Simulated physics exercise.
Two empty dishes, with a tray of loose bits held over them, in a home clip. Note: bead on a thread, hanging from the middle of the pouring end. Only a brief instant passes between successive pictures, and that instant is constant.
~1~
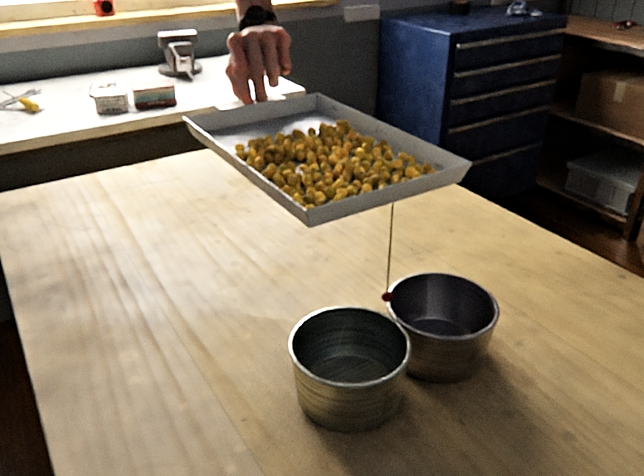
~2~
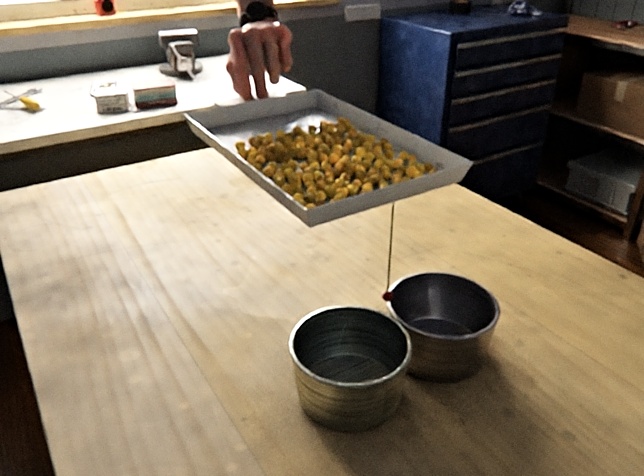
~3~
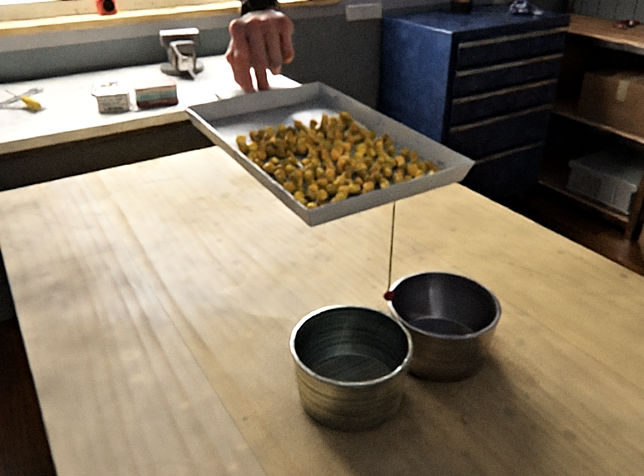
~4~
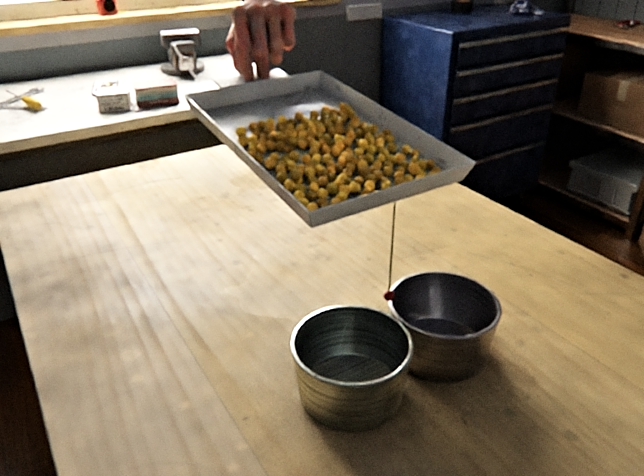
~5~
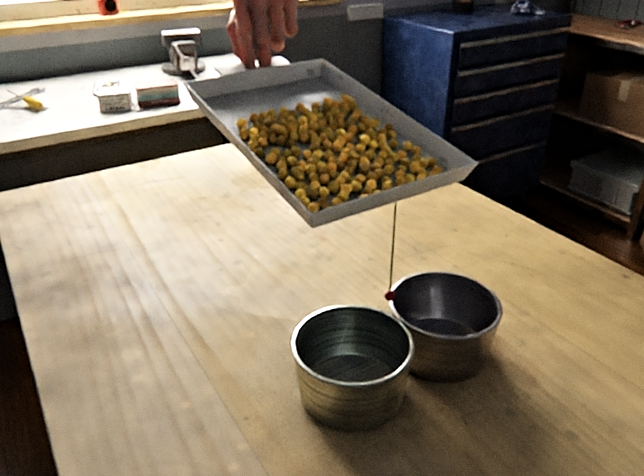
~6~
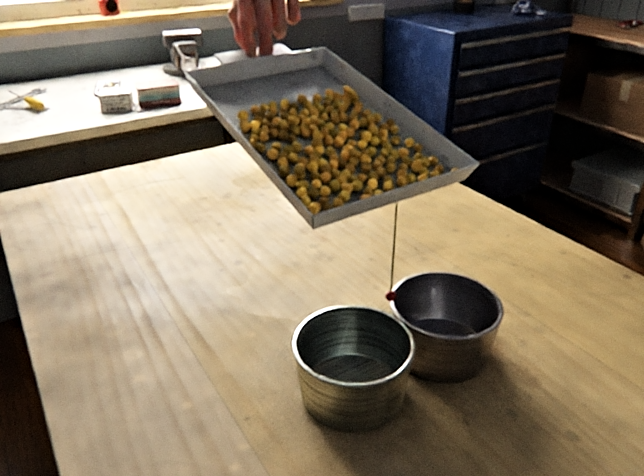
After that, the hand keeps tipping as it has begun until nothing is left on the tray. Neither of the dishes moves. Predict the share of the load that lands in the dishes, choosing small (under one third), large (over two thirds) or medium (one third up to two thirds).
Medium.
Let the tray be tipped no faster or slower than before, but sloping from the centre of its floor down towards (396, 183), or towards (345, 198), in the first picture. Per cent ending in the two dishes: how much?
Close to 60 percent first and close to 70 percent second.
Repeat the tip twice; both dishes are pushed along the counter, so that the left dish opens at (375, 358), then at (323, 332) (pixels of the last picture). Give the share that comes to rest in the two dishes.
First position: Some 80 %; second position: Some 20 %.
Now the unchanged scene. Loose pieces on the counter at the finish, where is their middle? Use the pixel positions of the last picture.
Their middle ends up at roughly (440, 465).
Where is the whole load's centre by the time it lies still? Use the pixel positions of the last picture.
At about (388, 406), give or take.
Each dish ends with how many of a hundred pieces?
Left dish: Around 40 in a hundred; right dish: Around 10 in a hundred.
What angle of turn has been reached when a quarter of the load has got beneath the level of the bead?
Near 105 degrees.
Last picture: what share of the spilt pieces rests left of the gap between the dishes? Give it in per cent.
Left share: Some 30 per cent.
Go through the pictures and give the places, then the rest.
The first picture shows corners of the pouring end near (309, 206) and (462, 162), level; middle of the load near (333, 161), puffed corn balls; left dish near (385, 400); right dish near (478, 352); bead on its thread near (387, 297).
The second picture shows corners of the pouring end near (310, 205) and (463, 161), level; middle of the load near (334, 159).
The third picture shows corners of the pouring end near (311, 206) and (465, 161), tipped barely, level across its low end; middle of the load near (335, 156).
The fourth picture shows corners of the pouring end near (312, 207) and (466, 161), tipped a little, level across its low end; middle of the load near (336, 151).
The fifth picture shows corners of the pouring end near (314, 208) and (468, 161), tipped a little, level across its low end; middle of the load near (337, 147).
The sixth picture shows corners of the pouring end near (315, 209) and (470, 161), tipped a little, level across its low end; middle of the load near (339, 142); left dish near (388, 399); right dish near (482, 352).
Shortly afterwards, tray tipped steeply; the whole lot on the tray.
Next, tray tipped right over; the whole lot on the tray.
Some moments later, tray tipped past a quarter turn; near a third in the left dish; a little in the right dish; near half outside both.
In the end, tray tipped past a quarter turn; near a third in the left dish; a little in the right dish; near half outside both.
